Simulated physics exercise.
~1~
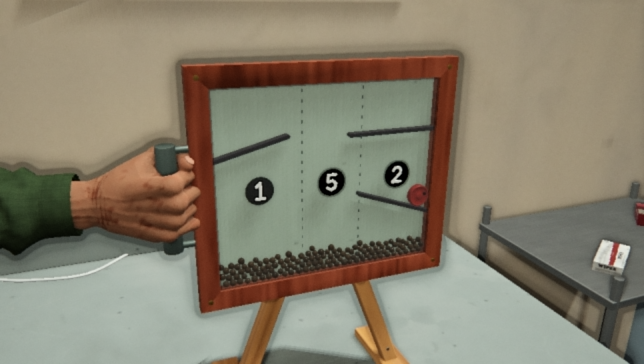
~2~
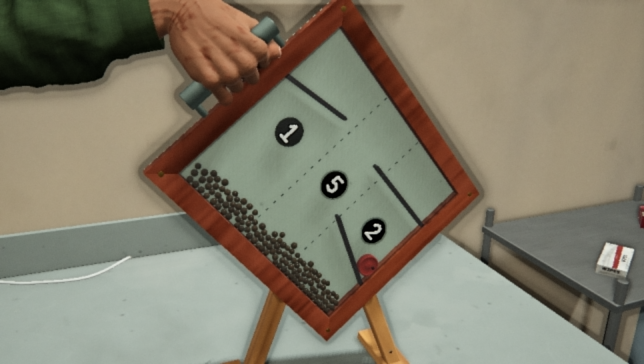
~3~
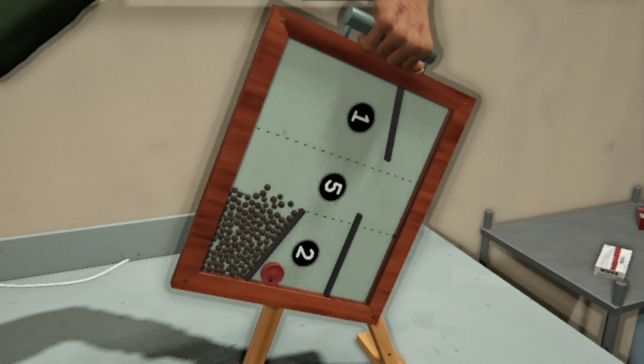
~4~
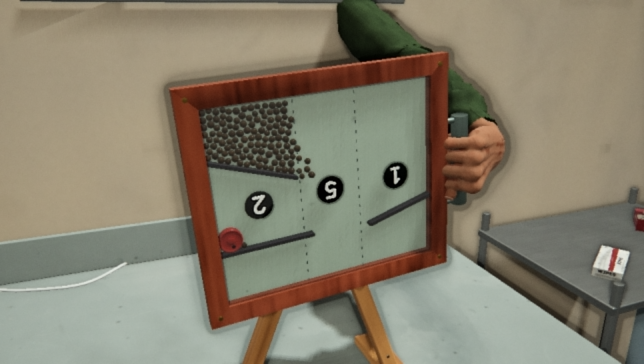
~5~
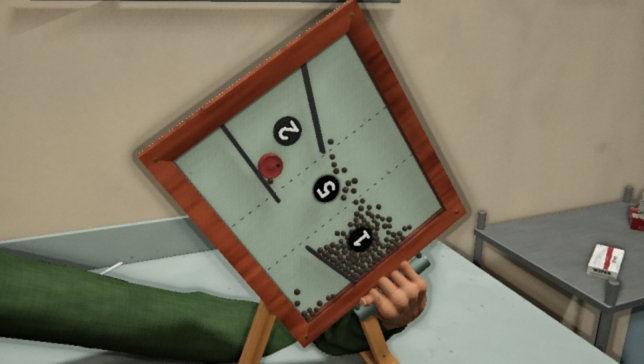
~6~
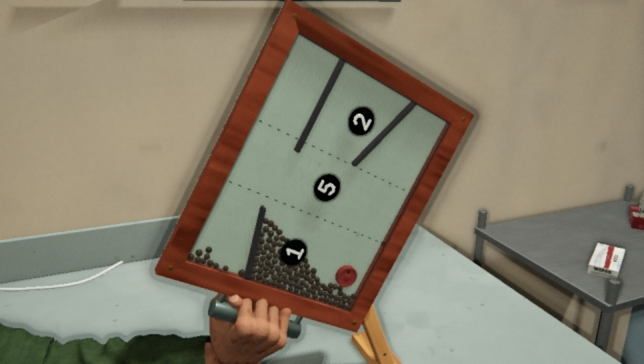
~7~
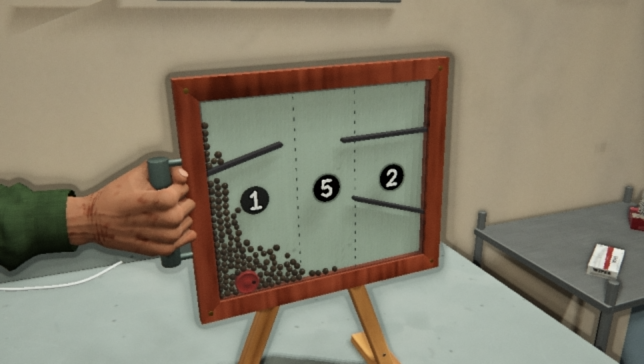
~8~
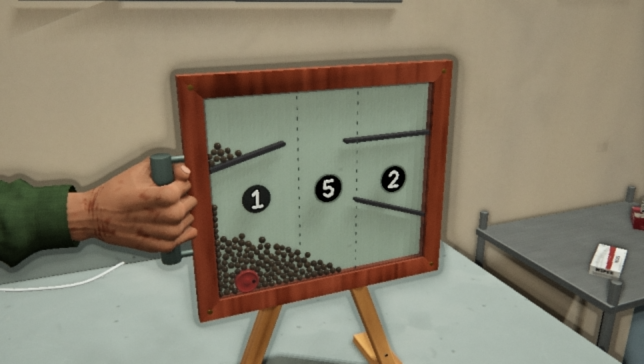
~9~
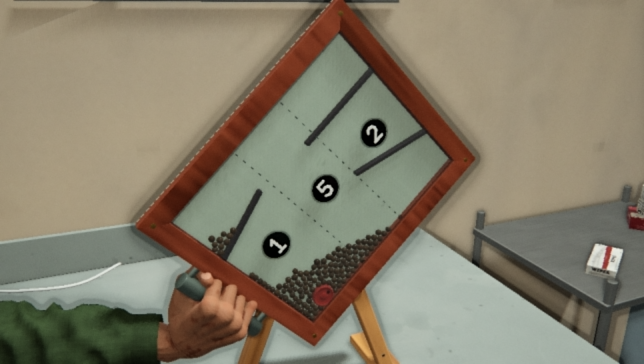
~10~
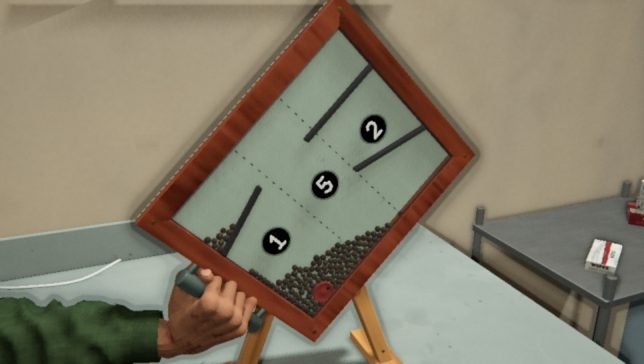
On an easel at a pale table, a hand turns a wooden-framed clear box clockwise through a full circle, tumbling dark pellets and a red disc past slanted bars, then tilts it partway back, leaving the disc and most pellets in the strip marked one.
